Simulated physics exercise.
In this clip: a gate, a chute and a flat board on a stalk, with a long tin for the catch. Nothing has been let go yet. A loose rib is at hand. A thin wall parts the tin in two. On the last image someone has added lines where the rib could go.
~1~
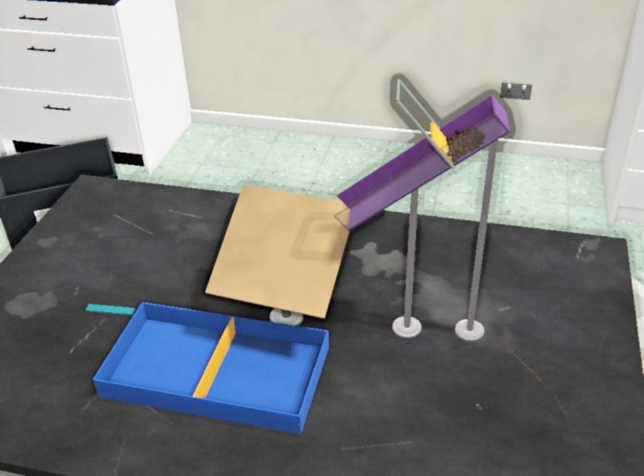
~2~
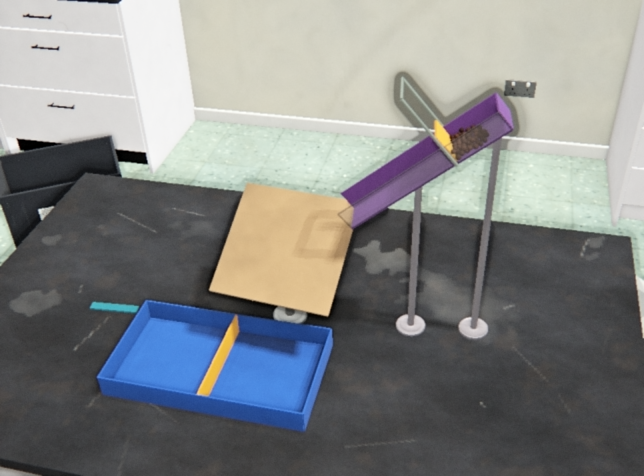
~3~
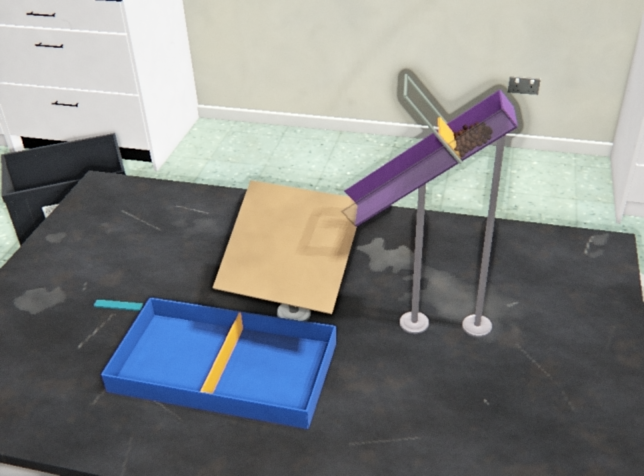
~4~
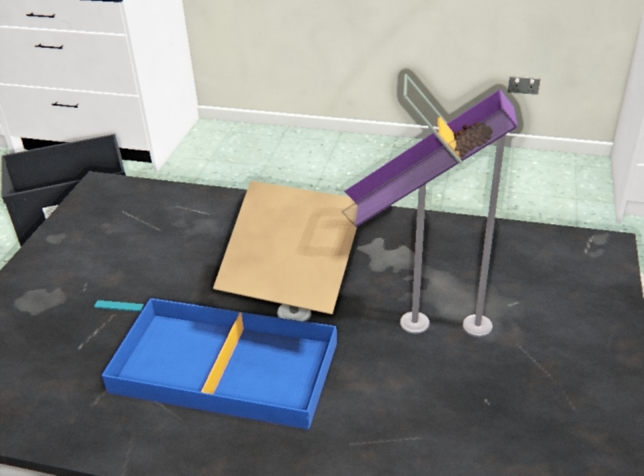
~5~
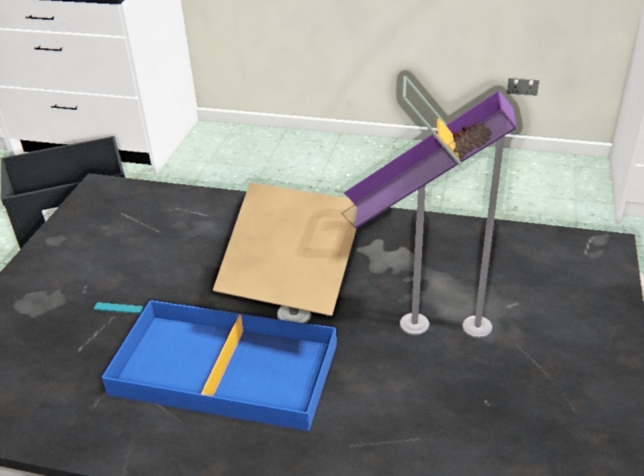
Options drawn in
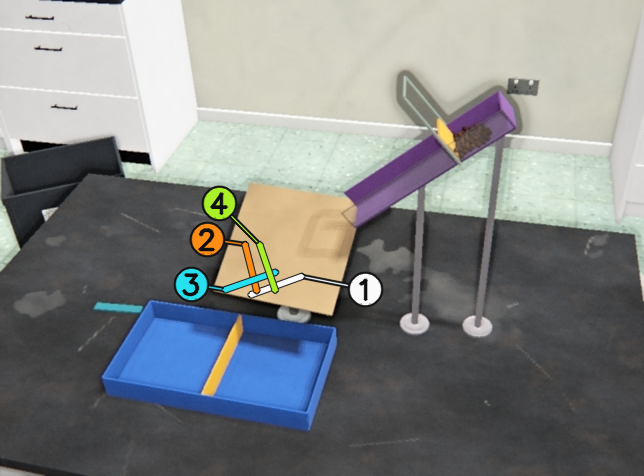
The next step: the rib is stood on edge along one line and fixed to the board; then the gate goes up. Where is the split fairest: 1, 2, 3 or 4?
Best: 3.
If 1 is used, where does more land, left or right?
The left half.
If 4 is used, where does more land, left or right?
More lands on the right.
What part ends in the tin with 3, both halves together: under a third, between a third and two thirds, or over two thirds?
Over two thirds.
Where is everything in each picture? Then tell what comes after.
Load behind the gate (460, 142), allspice berries; lip of the chute (349, 220), sloping fairly steeply, in the first picture.
Middle of the board (285, 246), tilted fairly steeply; middle of its low edge (267, 303); of its high edge (302, 192), in the second picture.
Front corners of the tin (102, 374) and (307, 411); front end of its middle wall (201, 392); gate still shut (442, 130), in the third picture.
Middle of the load (467, 137); lip (357, 216), in the fourth picture.
Middle of the load (466, 138); lip (356, 217), in the fifth picture.
On the marked copy, line 1 from (301, 276) to (251, 294); line 2 from (245, 244) to (256, 290); line 3 from (275, 272) to (225, 289); line 4 from (259, 244) to (275, 290).
Choosing 1, of what is caught, the larger part in the left half, about a tenth in the right.
Choosing 2, of what is caught, about a tenth in the left half, the larger part in the right.
Choosing 3, of what is caught, roughly half in the left half, roughly half in the right.
Choosing 4, of what is caught, about a tenth in the left half, almost all in the right.
